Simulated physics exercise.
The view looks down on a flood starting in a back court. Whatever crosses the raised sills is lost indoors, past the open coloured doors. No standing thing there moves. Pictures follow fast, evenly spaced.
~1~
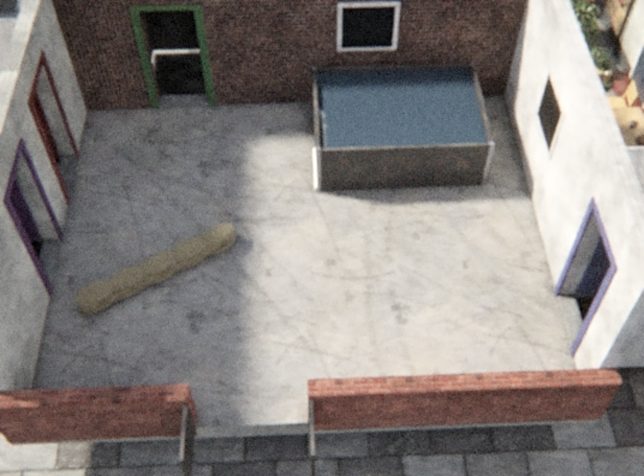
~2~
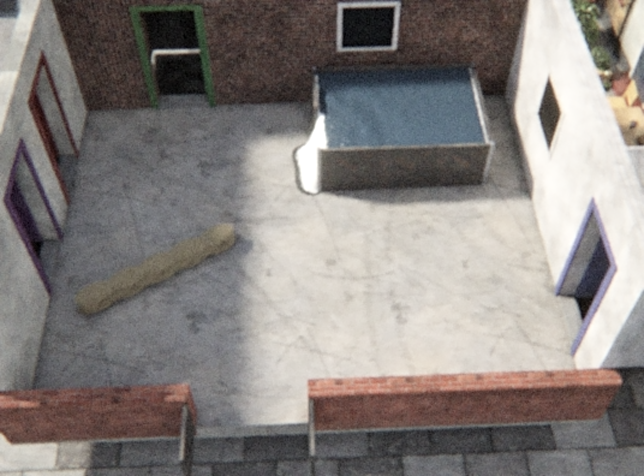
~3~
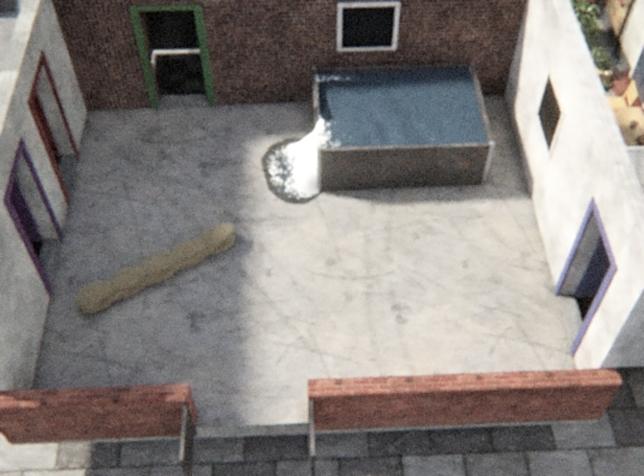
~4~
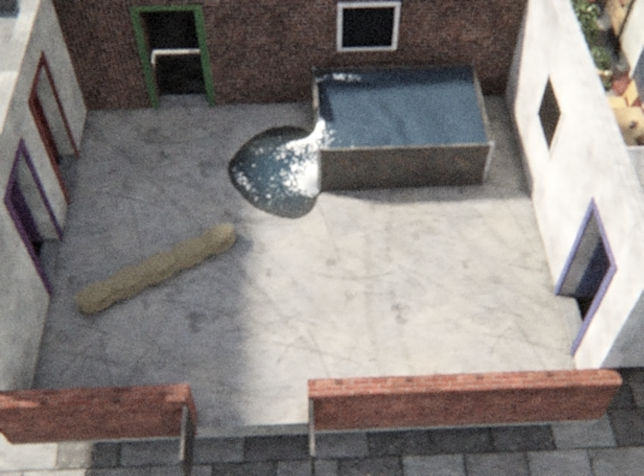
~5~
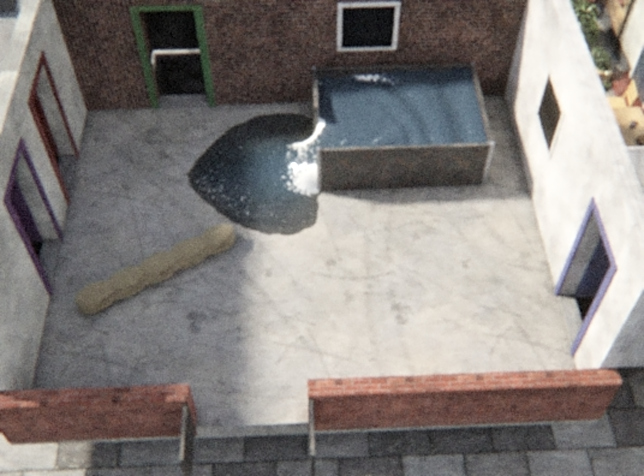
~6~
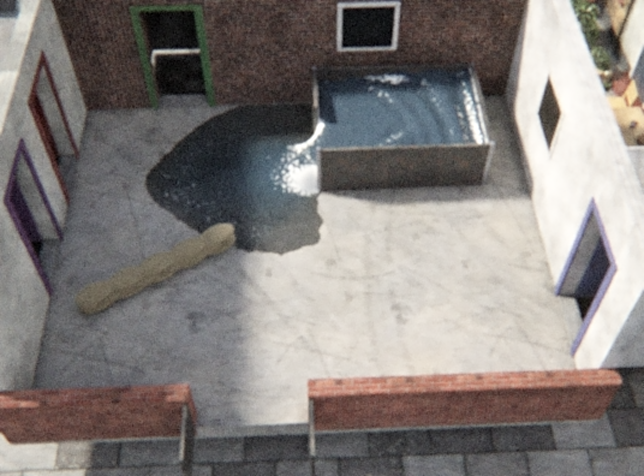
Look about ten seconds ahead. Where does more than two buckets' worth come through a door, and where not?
The purple door will most likely exceed two buckets. The blue door will most likely not exceed two buckets. The green door will most likely exceed two buckets. The red door will most likely exceed two buckets.
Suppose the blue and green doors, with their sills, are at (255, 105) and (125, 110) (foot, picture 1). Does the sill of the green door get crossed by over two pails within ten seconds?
As far as I can tell, the green door comes in higher.
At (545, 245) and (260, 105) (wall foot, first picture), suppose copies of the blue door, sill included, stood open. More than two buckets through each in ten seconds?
As listed, these two doors: Remains within bounds, remains within bounds.
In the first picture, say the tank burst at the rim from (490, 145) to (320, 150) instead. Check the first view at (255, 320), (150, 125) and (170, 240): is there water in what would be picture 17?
Taking the spots in turn: Swamped, untouched and untouched.
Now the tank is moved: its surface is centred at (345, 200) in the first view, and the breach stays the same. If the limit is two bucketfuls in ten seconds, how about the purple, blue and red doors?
Here's what I see: The purple door gets beyond it, while the blue door gets beyond it and the red door never reaches it.
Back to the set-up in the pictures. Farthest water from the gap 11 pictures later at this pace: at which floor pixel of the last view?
Farthest reach: About (31, 393).
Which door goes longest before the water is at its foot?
Answer - the blue one.
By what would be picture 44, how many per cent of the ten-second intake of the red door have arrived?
Estimate: Roughly 85 %.
A moment on, water covers 35 % of the floor; the purple door wet at the sill, nothing in, the blue door not reached, the green door wet at the sill, nothing in, the red door under two buckets in.
Next, water covers 45 % of the floor; the purple door over two buckets in, the blue door not reached, the green door under two buckets in, the red door over two buckets in.
Then, water covers 50 % of the floor; the purple door far over two buckets in, the blue door not reached, the green door under two buckets in, the red door far over two buckets in.
Later, water covers 55 % of the floor; the purple door far over two buckets in, the blue door not reached, the green door over two buckets in, the red door far over two buckets in.
In the end, water covers 80 % of the floor; the purple door far over two buckets in, the blue door under two buckets in, the green door over two buckets in, the red door far over two buckets in.
